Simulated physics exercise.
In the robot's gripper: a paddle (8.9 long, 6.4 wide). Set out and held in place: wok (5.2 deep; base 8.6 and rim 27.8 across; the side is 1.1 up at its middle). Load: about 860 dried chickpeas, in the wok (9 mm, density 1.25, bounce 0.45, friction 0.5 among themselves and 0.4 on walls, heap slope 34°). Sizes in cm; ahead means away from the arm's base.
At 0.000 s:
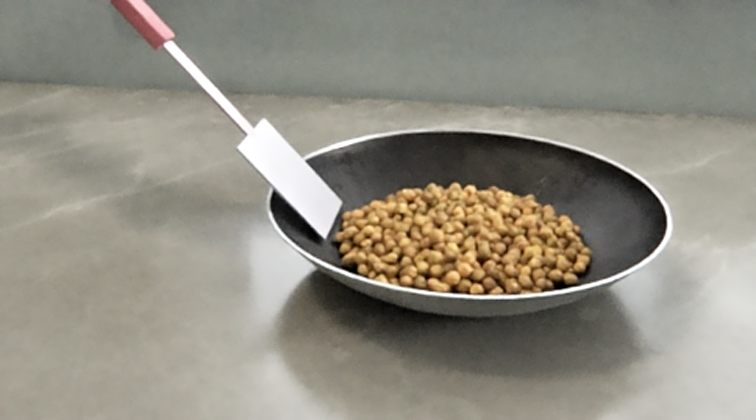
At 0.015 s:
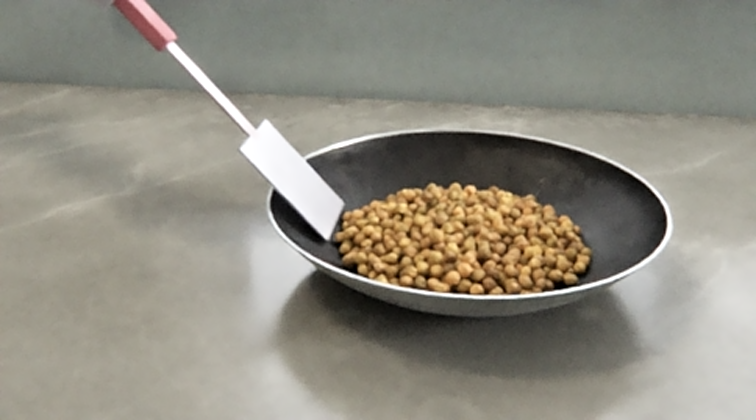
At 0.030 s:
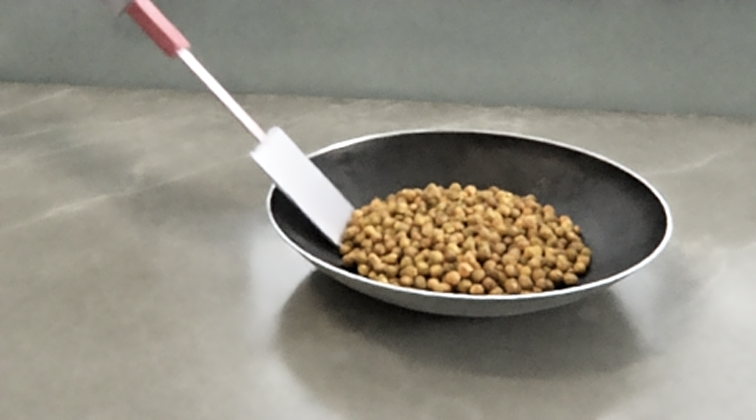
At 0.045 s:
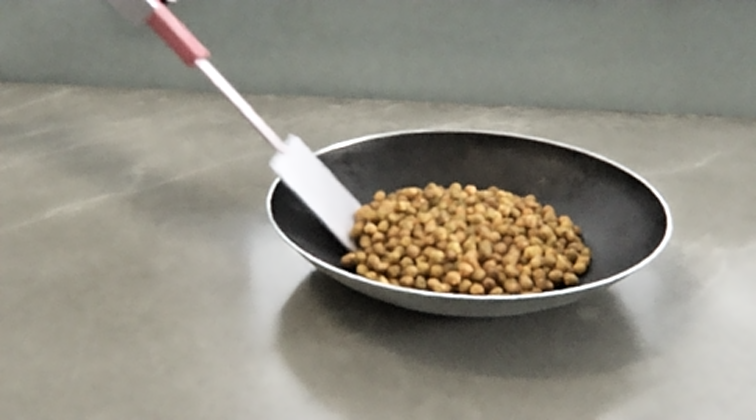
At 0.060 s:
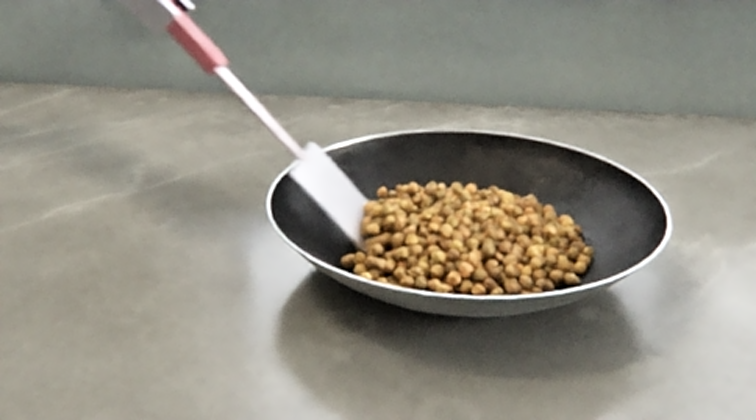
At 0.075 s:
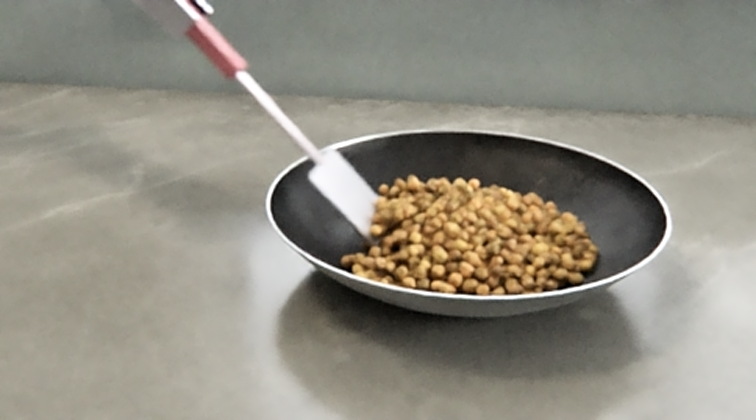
A spatula with a red handle pushes rightward into a pile of chickpeas in a dark wok.
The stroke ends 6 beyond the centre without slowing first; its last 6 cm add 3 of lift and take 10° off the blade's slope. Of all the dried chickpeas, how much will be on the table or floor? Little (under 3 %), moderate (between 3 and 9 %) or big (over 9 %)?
Share on the table or floor: Moderate (between 3 and 9 %).
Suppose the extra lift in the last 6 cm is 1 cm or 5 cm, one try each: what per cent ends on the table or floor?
About 0 and 10 per cent.
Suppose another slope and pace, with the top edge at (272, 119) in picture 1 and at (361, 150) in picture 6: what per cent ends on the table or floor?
About 10 per cent.
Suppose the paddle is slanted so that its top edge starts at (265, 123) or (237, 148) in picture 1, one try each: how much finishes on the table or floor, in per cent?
About 5 and 5 per cent.
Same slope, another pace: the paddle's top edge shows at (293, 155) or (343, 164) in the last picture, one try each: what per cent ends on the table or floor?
About 0 and 15 per cent.
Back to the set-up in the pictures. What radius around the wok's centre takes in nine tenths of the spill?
Roughly 40 cm.
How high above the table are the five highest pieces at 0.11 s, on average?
Roughly 5 cm.
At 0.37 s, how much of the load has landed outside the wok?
Roughly 4 per cent.
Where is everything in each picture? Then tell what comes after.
The first frame shows paddle top edge at (251, 133), sloping 48°; upper third of the load around (462, 229), from x 340 to 585, top at y 190; 856 in the wok.
The second frame shows paddle top edge at (253, 134), sloping 48°; upper third of the load around (462, 229), from x 340 to 585, top at y 190.
The third frame shows paddle top edge at (264, 141), sloping 48°; upper third of the load around (463, 229), from x 345 to 585, top at y 190.
The fourth frame shows paddle top edge at (283, 150), sloping 48°; upper third of the load around (460, 228), from x 350 to 585, top at y 190.
The fifth frame shows paddle top edge at (302, 157), sloping 48°; upper third of the load around (461, 224), from x 350 to 590, top at y 185.
The sixth frame shows paddle top edge at (320, 162), sloping 48°; upper third of the load around (465, 222), from x 350 to 595, top at y 180; 856 in the wok.
After 0.11 s, sloping 48°, highest piece 6 above the table; 856 in the wok.
After 0.15 s, sloping 44°, highest piece 7 above the table; 856 in the wok.
After 0.37 s, sloping 38°, highest piece 6 above the table; 815 in the wok, 33 on the table or floor, 8 on the blade or in flight.
After 1.42 s, sloping 38°, highest piece 6 above the table; 815 in the wok, 41 on the table or floor.
At rest, 815 in the wok, 41 on the table or floor. That is 5 % on the table or floor.
